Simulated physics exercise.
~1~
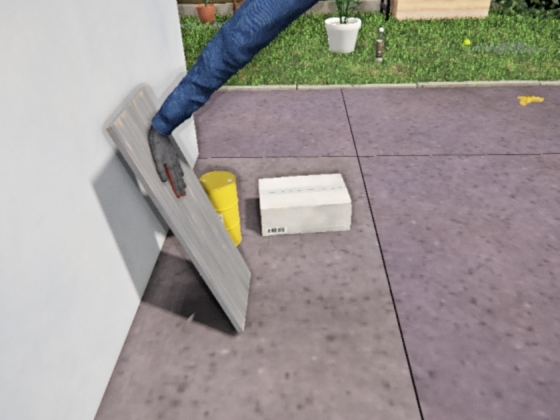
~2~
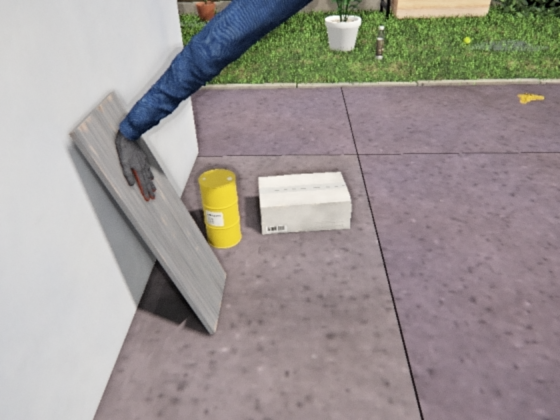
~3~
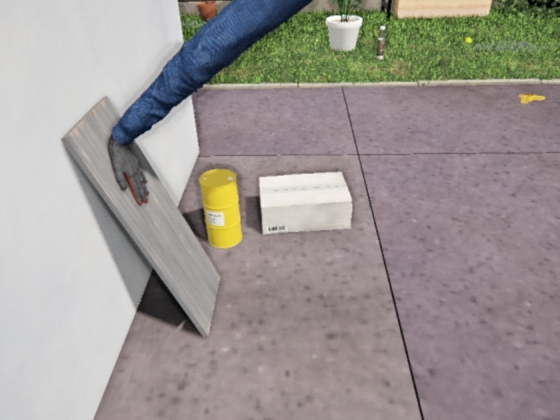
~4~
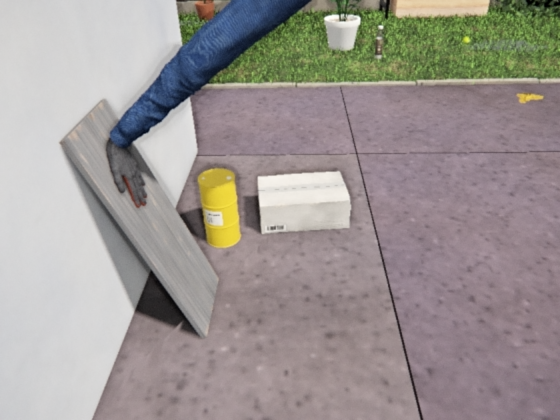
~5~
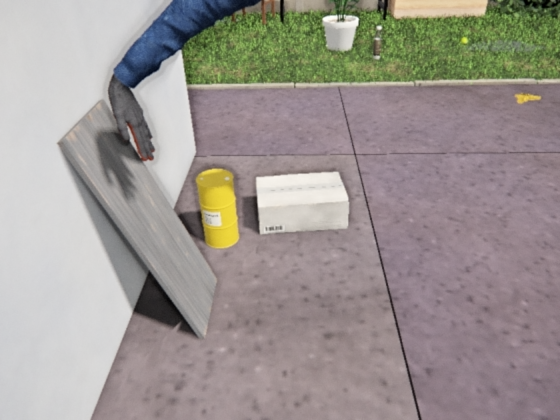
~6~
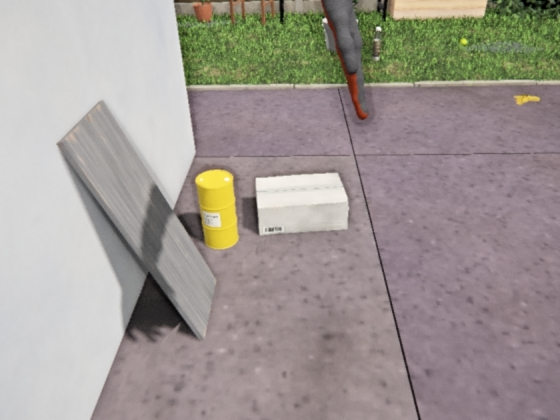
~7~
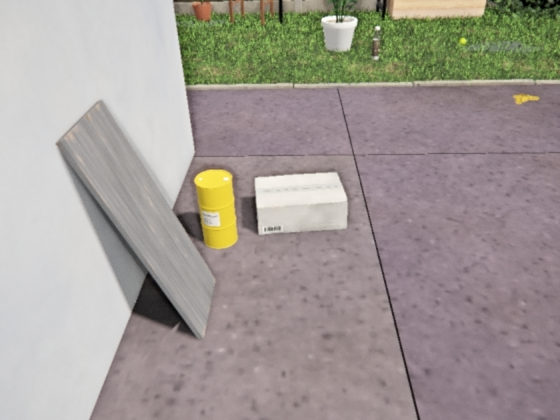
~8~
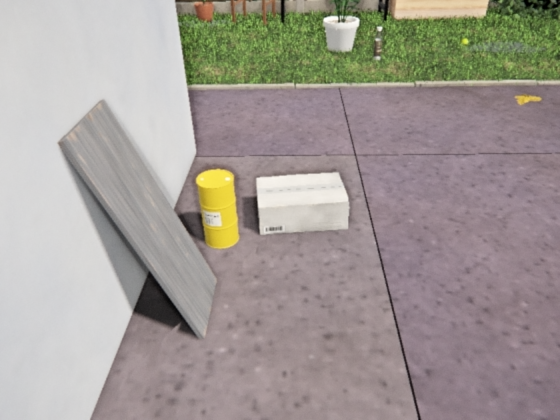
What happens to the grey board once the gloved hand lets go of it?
The board stays up, leaning against the pale wall without slipping or falling.
